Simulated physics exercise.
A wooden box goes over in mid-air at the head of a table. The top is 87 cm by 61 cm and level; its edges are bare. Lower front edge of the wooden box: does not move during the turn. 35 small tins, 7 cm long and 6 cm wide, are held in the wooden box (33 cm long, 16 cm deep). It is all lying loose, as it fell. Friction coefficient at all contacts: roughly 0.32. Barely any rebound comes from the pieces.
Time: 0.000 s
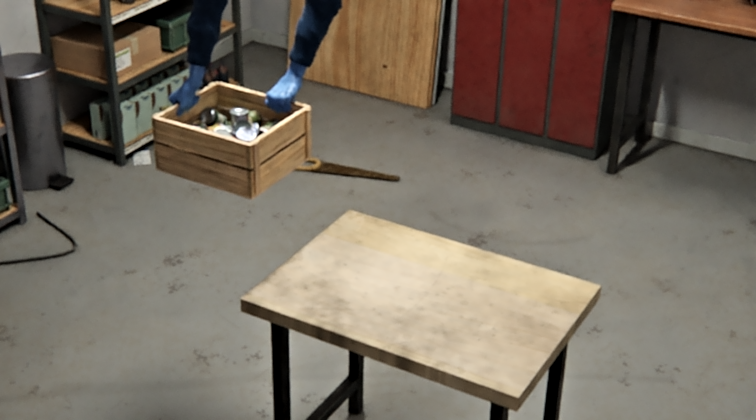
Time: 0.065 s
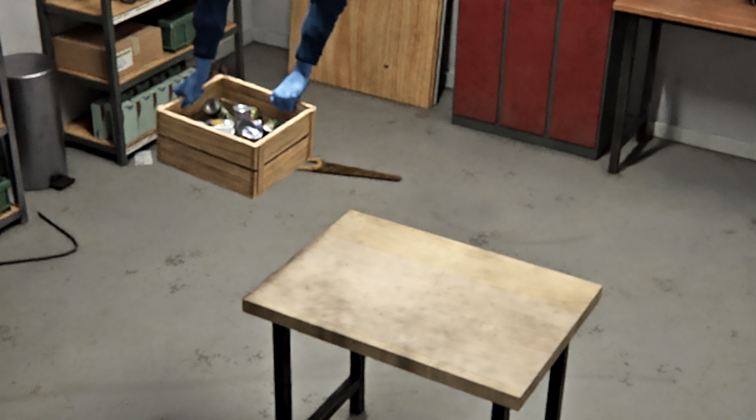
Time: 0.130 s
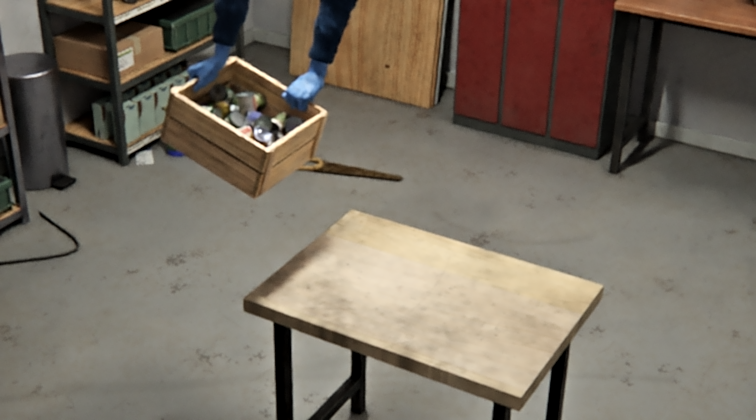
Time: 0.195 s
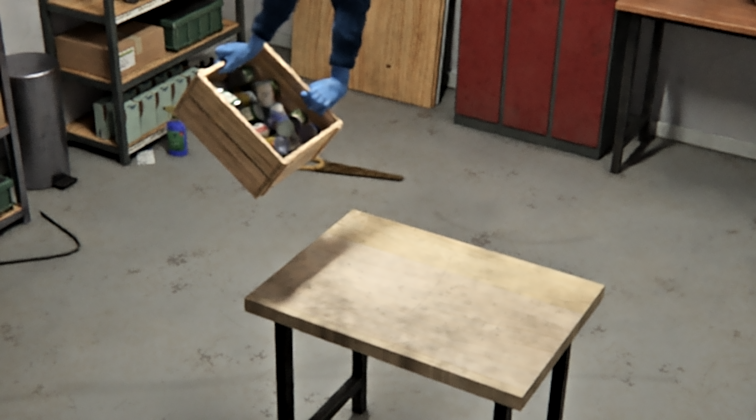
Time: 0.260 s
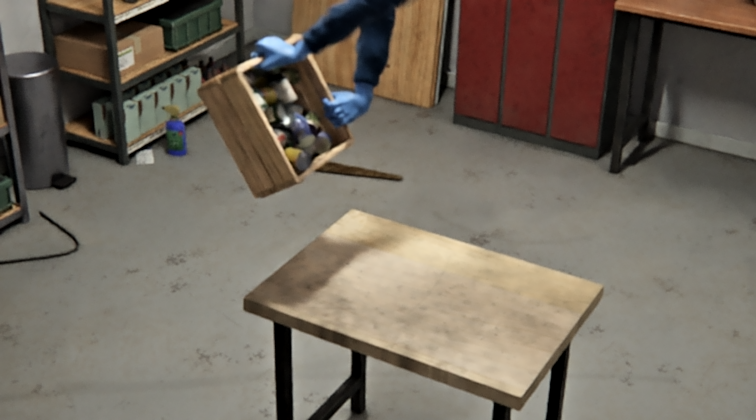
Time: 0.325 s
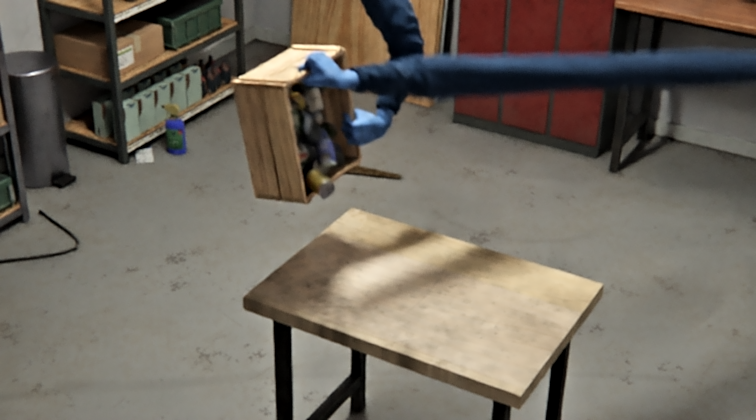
The clip shows blue-gloved hands holding a wooden box of small loose tins in mid-air beyond a bare table, then steadily tilting it rightward onto its side, as the tins shift and one emerges at the lower rim.
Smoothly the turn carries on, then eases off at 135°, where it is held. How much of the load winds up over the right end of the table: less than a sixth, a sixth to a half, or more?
When everything settles, one sixth up to one half of them lie over the right end of the table.
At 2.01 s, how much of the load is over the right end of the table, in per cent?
I'd put it near 30 in a hundred by then.
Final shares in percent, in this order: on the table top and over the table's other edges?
About 50 and 20 per cent.
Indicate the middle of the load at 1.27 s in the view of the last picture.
At about (468, 291).
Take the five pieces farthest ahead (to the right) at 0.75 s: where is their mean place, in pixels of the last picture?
Roughly at (534, 307).
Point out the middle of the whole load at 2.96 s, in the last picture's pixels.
(478, 294).
After 0.75 s, tilt 135°; 35 on the table top.
After 1.27 s, tilt 135°; 24 on the table top, 8 over the right end of the table and 3 over the table's other edges.
After 2.01 s, tilt 135°; 19 on the table top, 10 over the right end of the table and 6 over the table's other edges.
Outcome (at 2.96 s), 18 on the table top, 10 over the right end of the table and 7 over the table's other edges. Asked share, 10 of 35, 29 per cent.
